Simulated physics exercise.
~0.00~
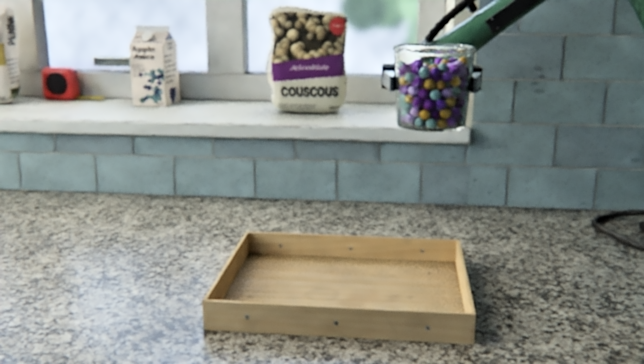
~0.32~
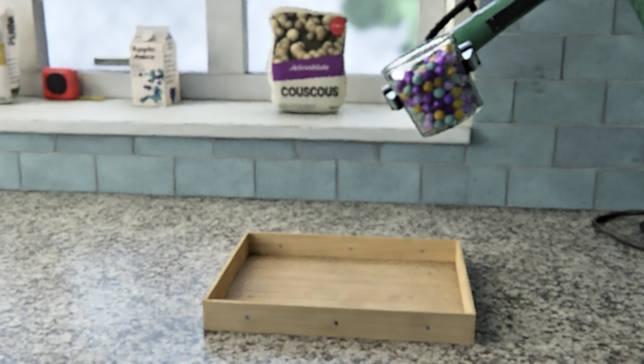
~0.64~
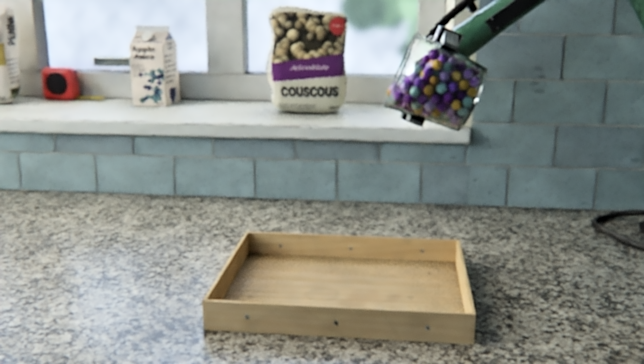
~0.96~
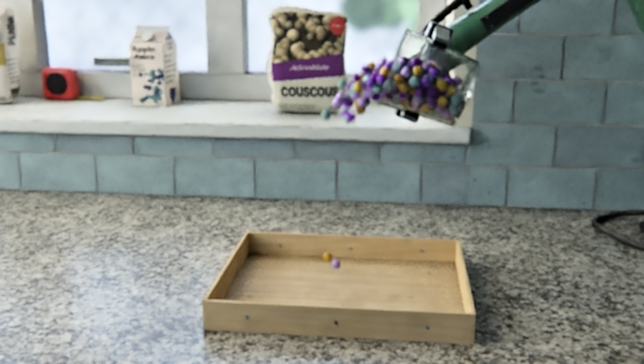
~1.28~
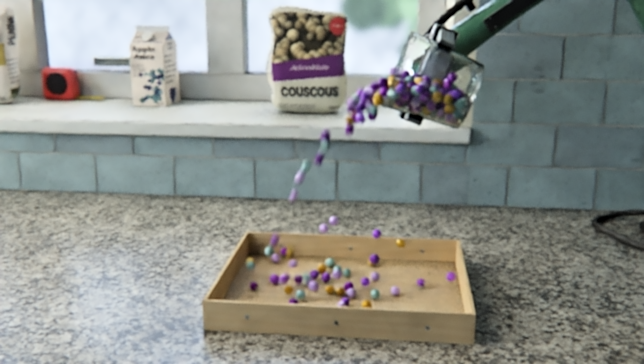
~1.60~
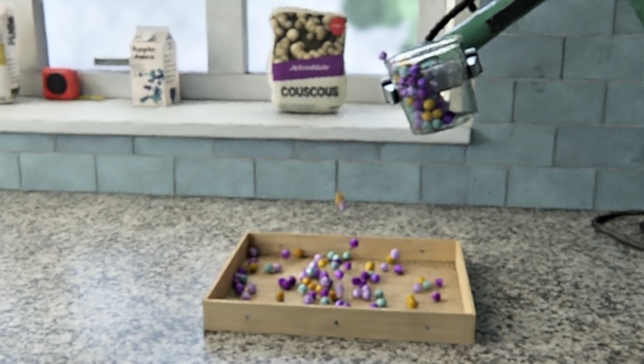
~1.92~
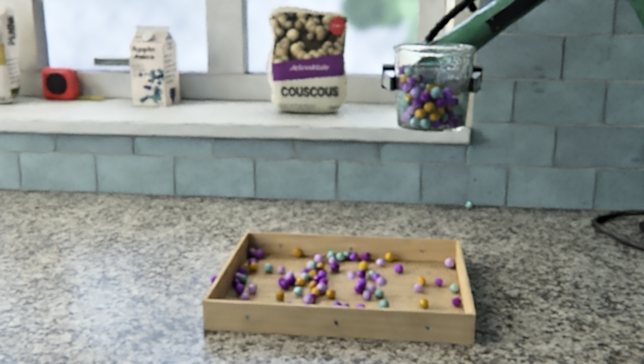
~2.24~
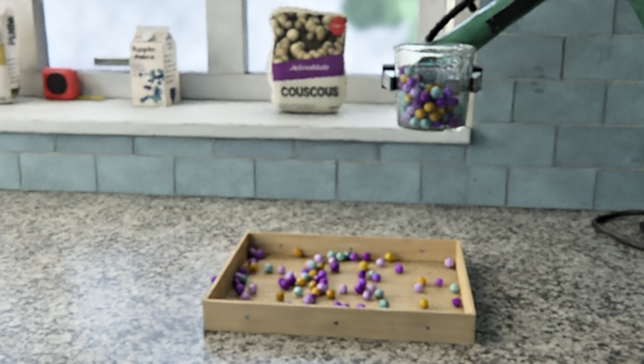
The clip opens on a green robotic arm holding a clear cup of purple, teal and orange sweets above a speckled countertop, with a shallow wooden tray below and a couscous bag on the windowsill behind. The arm tips the cup to the left until the sweets crowd at its rim. They then spill over and fall in a stream, scattering and bouncing across the tray. The cup swings back toward upright as the last few drop. It ends level and still, partly full, with many sweets spread across the tray.
